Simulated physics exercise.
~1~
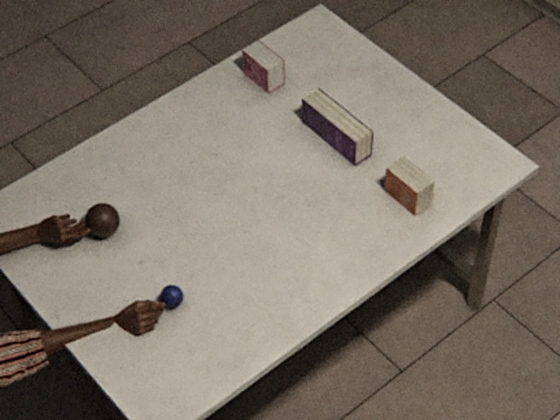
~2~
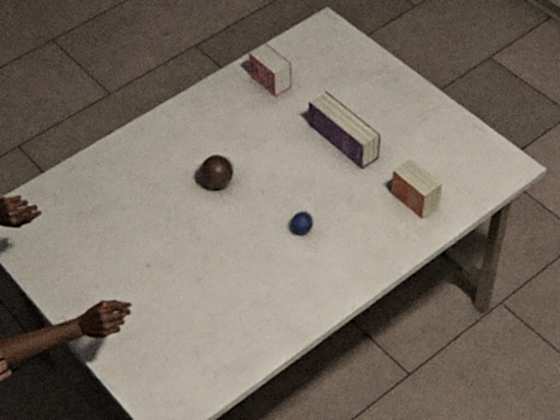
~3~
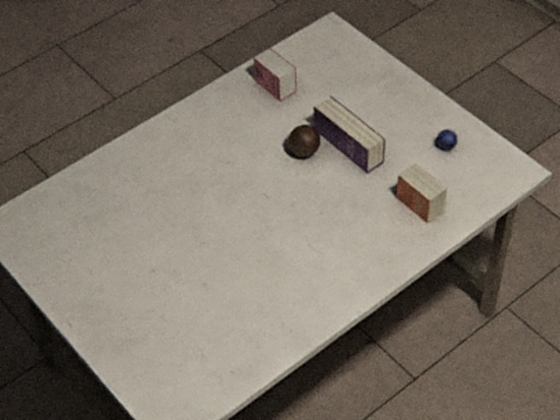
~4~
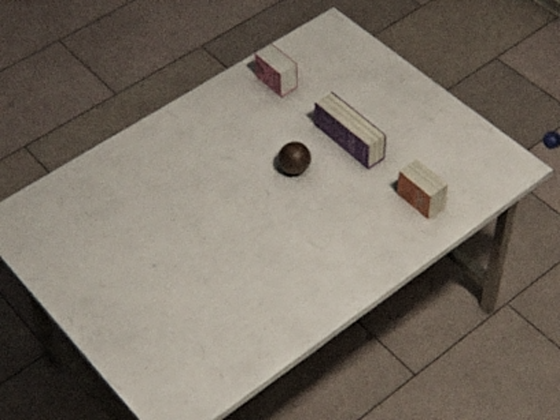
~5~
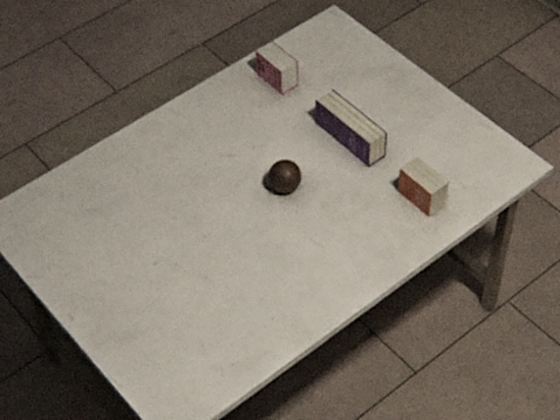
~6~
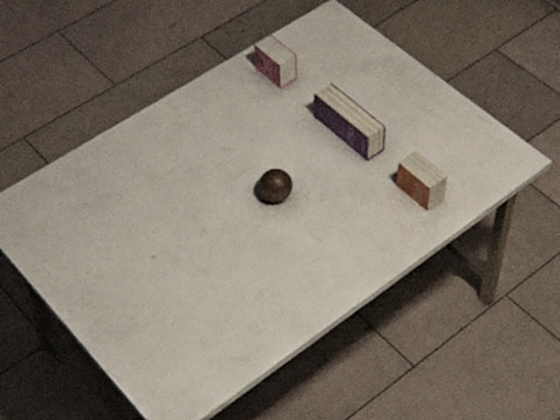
Two hands roll balls across a table; the blue passes between books, the brown rebounds.
